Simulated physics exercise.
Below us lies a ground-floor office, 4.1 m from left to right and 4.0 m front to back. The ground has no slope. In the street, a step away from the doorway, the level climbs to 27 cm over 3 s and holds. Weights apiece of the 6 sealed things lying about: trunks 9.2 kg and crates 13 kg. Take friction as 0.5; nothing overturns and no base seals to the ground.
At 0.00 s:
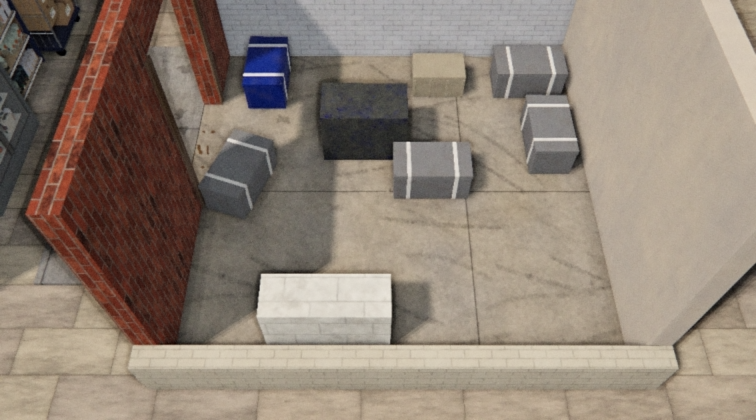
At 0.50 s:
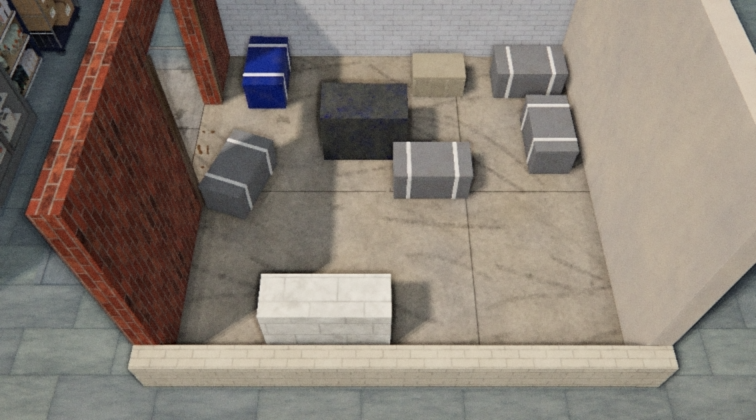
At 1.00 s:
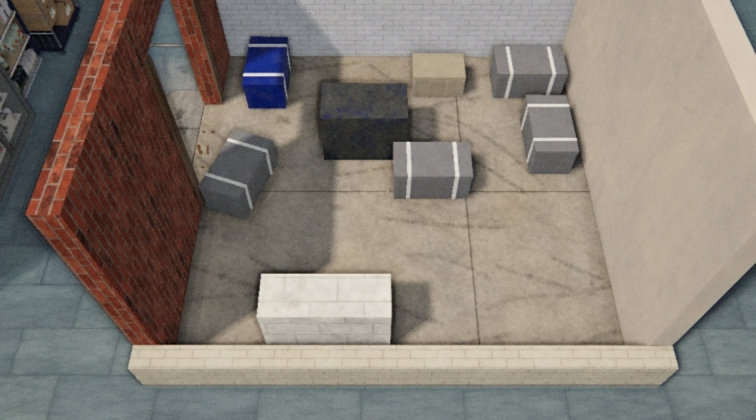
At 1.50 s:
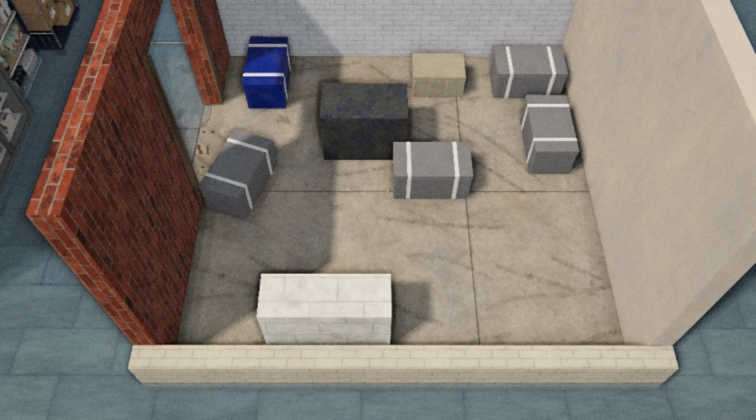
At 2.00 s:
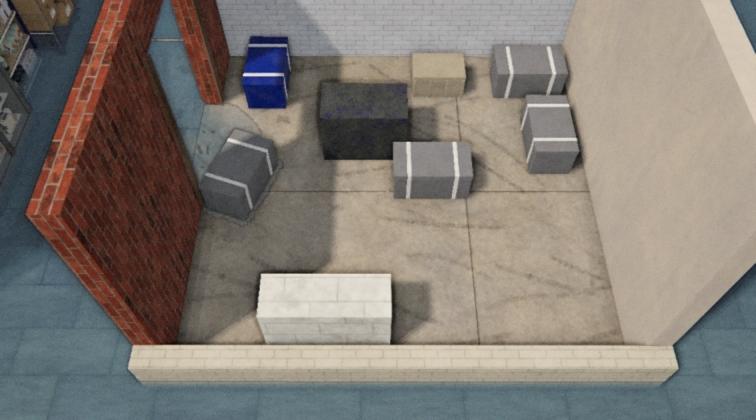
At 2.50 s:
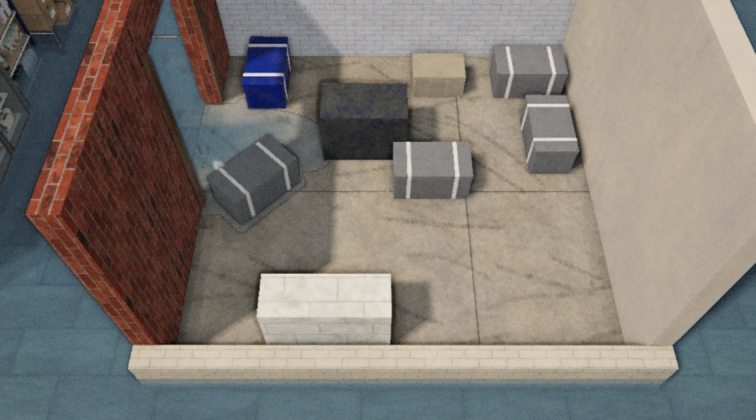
Water covers the street, then enters through the doorway, and one grey trunk turns slightly.
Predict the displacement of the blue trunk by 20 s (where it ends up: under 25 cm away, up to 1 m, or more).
The blue trunk barely shifts.
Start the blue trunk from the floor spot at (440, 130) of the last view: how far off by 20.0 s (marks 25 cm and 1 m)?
It ends far away.
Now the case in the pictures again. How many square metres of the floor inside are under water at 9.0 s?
Roughly 16 m2.
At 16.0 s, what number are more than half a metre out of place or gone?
5 of them.
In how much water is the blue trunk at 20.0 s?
About 22 cm.
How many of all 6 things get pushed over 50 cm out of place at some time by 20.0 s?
5 of them.
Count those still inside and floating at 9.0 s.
At that moment 6.
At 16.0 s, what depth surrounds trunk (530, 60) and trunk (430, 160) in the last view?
About 18 and 21 cm.
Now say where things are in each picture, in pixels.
The blue trunk at (266, 60), on the bottom; 0.0 m2 under water; 0 of 6 have shifted, in the first picture.
The blue trunk at (266, 60) rests on the ground; water covers 0.0 m2; 0 of 6 have shifted, in the second picture.
The blue trunk at (266, 60), on the bottom; water covers 0.0 m2; 0 of 6 have shifted, in the third picture.
The blue trunk at (266, 60), on the bottom; water covers 0.0 m2; 0 of 6 have shifted, in the fourth picture.
The blue trunk at (266, 60), on the bottom; water covers 0.4 m2; 0 of 6 have shifted, in the fifth picture.
The blue trunk at (266, 60) rests on the ground; water covers 1.3 m2; 1 of 6 have shifted, in the sixth picture.
After 4.0 s the blue trunk is near (267, 54), 0.1 m from its start, aground; 0 afloat.
After 9.0 s the blue trunk is near (273, 45), 0.2 m from its start, afloat; 6 afloat.
After 16.0 s the blue trunk is near (264, 51), 0.0 m from its start, afloat; 6 afloat.
After 20.0 s the blue trunk is near (257, 44), 0.1 m from its start, afloat; 6 afloat.
